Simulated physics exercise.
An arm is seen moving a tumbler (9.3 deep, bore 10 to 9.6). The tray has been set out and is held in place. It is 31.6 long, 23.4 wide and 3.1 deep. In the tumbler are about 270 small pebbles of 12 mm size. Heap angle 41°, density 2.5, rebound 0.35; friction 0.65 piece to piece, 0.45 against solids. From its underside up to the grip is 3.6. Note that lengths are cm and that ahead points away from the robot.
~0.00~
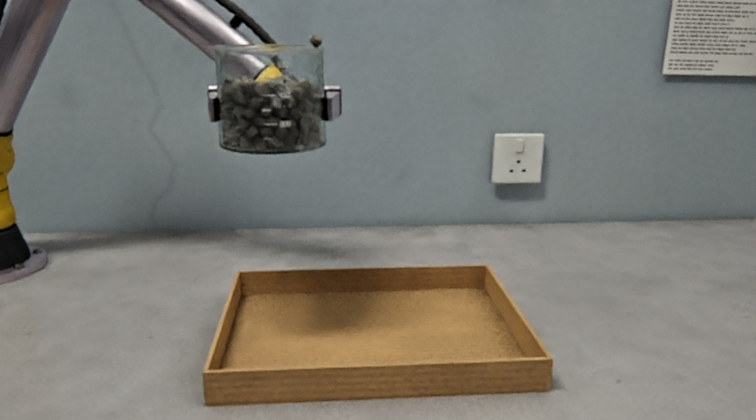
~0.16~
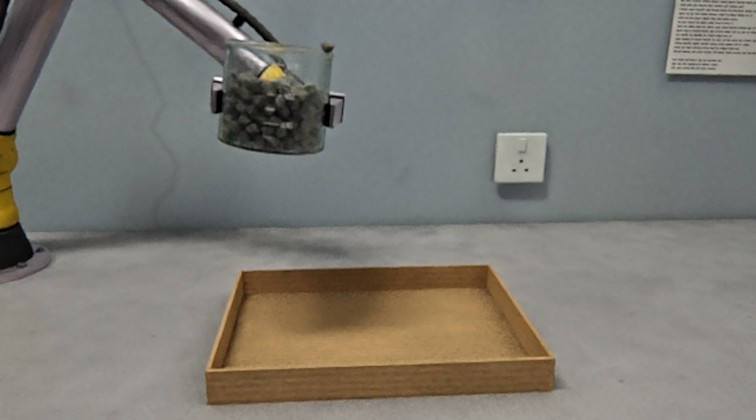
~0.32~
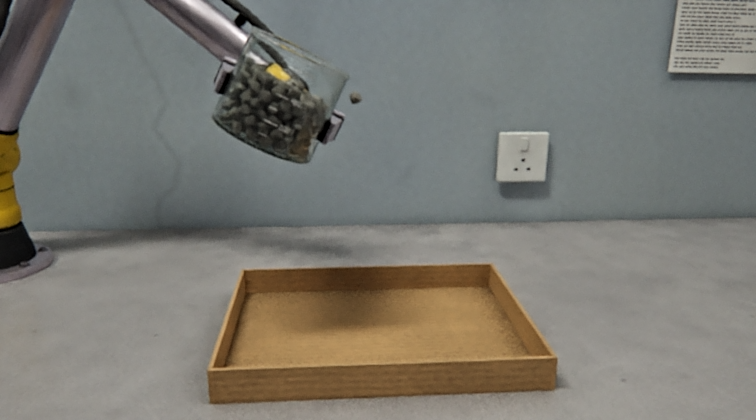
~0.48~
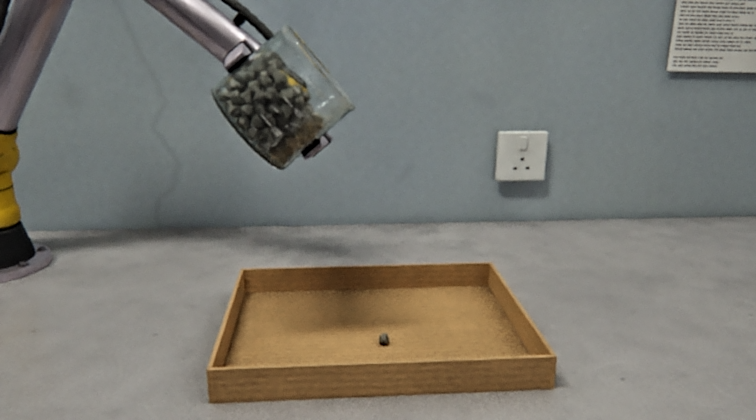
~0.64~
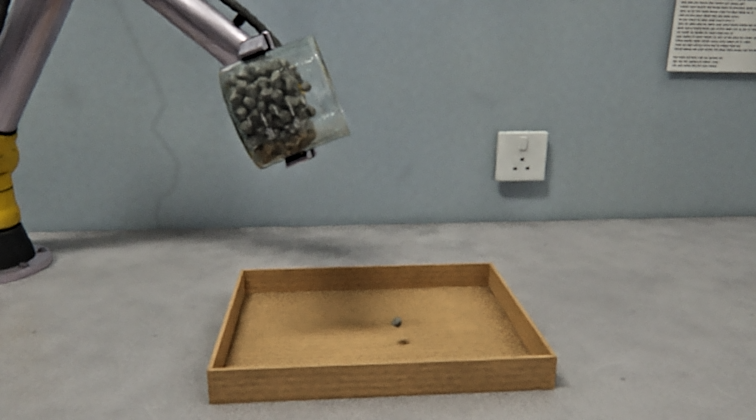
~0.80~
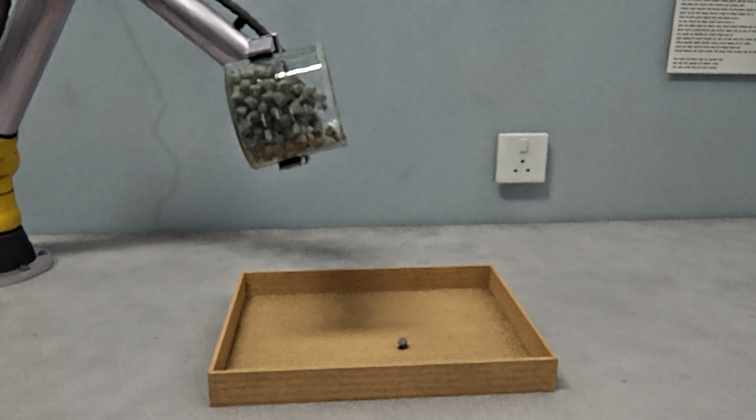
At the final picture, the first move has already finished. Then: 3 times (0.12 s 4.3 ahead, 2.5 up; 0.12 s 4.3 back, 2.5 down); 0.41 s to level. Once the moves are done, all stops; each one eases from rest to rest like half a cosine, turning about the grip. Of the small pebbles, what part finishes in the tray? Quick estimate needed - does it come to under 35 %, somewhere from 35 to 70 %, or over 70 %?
It comes to over 70 %.
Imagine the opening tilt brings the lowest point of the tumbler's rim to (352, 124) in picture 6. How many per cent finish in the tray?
Roughly 60 per cent.
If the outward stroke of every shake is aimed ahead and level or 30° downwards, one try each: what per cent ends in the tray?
I'd say close to 65 percent for the first and close to 35 percent for the second.
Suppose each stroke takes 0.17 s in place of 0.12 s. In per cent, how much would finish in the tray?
Estimate: Close to 45 percent.
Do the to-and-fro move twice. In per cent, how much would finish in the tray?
I'd expect close to 75 per cent then.
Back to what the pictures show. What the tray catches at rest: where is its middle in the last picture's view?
Centre estimate: About (438, 327).
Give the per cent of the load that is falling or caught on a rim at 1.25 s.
Around 8 per cent of the load.
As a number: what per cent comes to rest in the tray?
Roughly 85 %.
After 1.25 s, tilted 77° forward, highest piece 26 above the table; 143 in the tray, 103 in the tumbler, 21 in flight or on a rim.
After 1.70 s, tilted 45° forward, highest piece 26 above the table; 223 in the tray, 39 in the tumbler, 4 on the table or floor, 1 in flight or on a rim.
After 2.13 s, level, highest piece 25 above the table; 224 in the tray, 39 in the tumbler, 4 on the table or floor.
After 3.18 s, level, highest piece 25 above the table; 224 in the tray, 39 in the tumbler, 4 on the table or floor.
In the end, 224 in the tray, 39 in the tumbler, 4 on the table or floor. That is 84 % in the tray.
